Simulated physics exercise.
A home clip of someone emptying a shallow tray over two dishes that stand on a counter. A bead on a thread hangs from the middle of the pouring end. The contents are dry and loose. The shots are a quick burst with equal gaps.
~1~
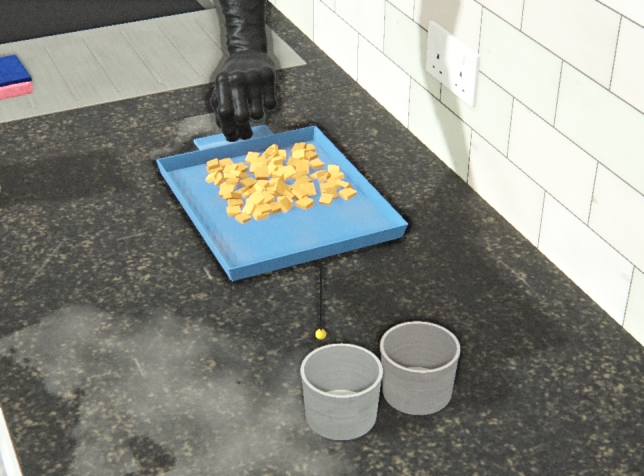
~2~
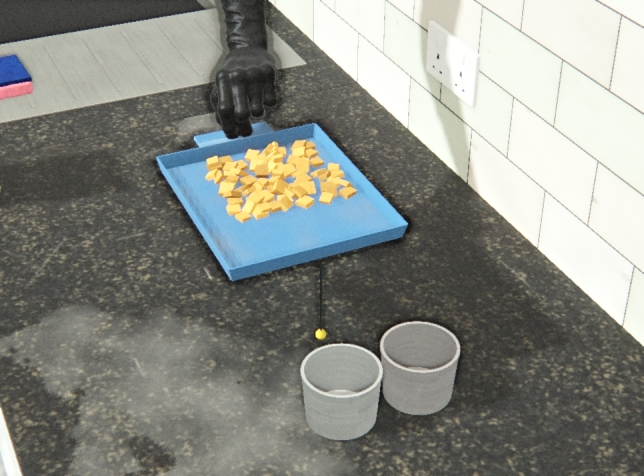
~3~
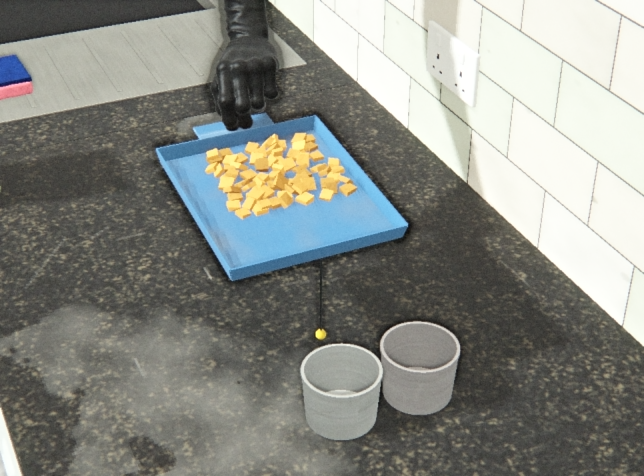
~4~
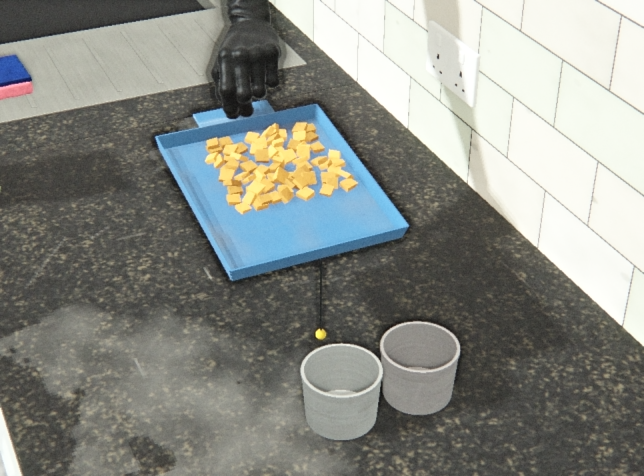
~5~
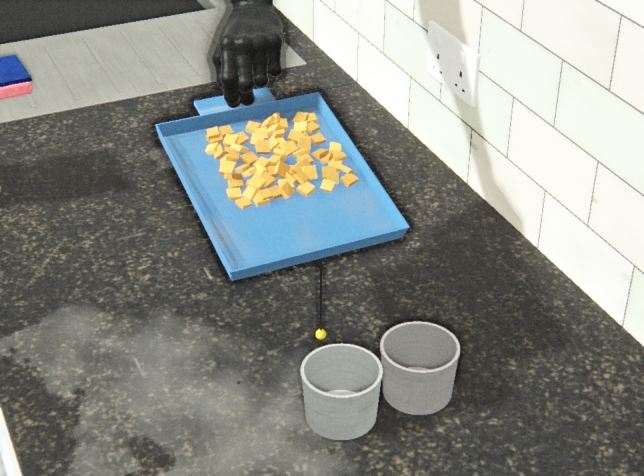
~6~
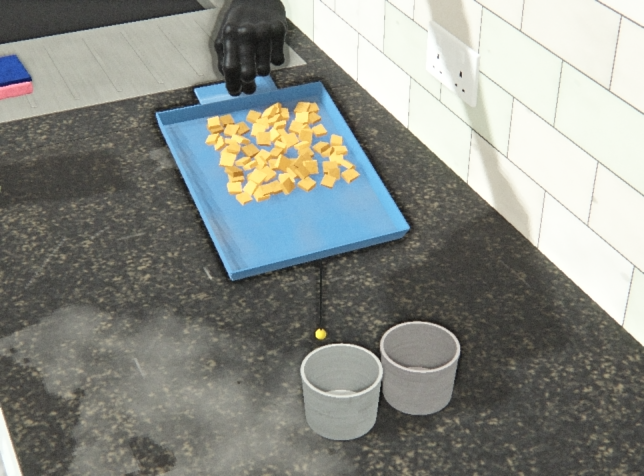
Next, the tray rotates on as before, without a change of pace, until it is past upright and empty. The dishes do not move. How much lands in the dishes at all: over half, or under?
The two hold more than half of the load.
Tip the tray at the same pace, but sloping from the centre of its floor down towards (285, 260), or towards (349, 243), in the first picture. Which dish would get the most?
The first try: Left. The second: The dish on the right.
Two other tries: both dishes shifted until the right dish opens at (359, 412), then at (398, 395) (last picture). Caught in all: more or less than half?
First under half, then below a half.
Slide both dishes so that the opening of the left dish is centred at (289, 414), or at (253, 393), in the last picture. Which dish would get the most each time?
The first try: The dish on the right. The second: The right one.
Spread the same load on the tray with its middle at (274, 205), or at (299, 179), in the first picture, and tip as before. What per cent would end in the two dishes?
About 60 and 80 per cent.
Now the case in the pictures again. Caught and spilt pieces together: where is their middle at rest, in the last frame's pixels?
Around (348, 409).
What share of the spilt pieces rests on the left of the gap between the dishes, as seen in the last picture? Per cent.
Near 70 %.
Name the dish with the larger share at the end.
Fuller: The left dish.
Shortly afterwards, tray tipped steeply; the bulk on the tray; a little in the air.
Next, tray tipped past a quarter turn; near a third on the tray; near a quarter in the left dish; a little in the right dish; a little outside both; a little in the air.
Some moments later, tray tipped past a quarter turn; near half in the left dish; near a quarter in the right dish; near a third outside both.
In the end, tray tipped past a quarter turn; near half in the left dish; near a quarter in the right dish; near a third outside both.
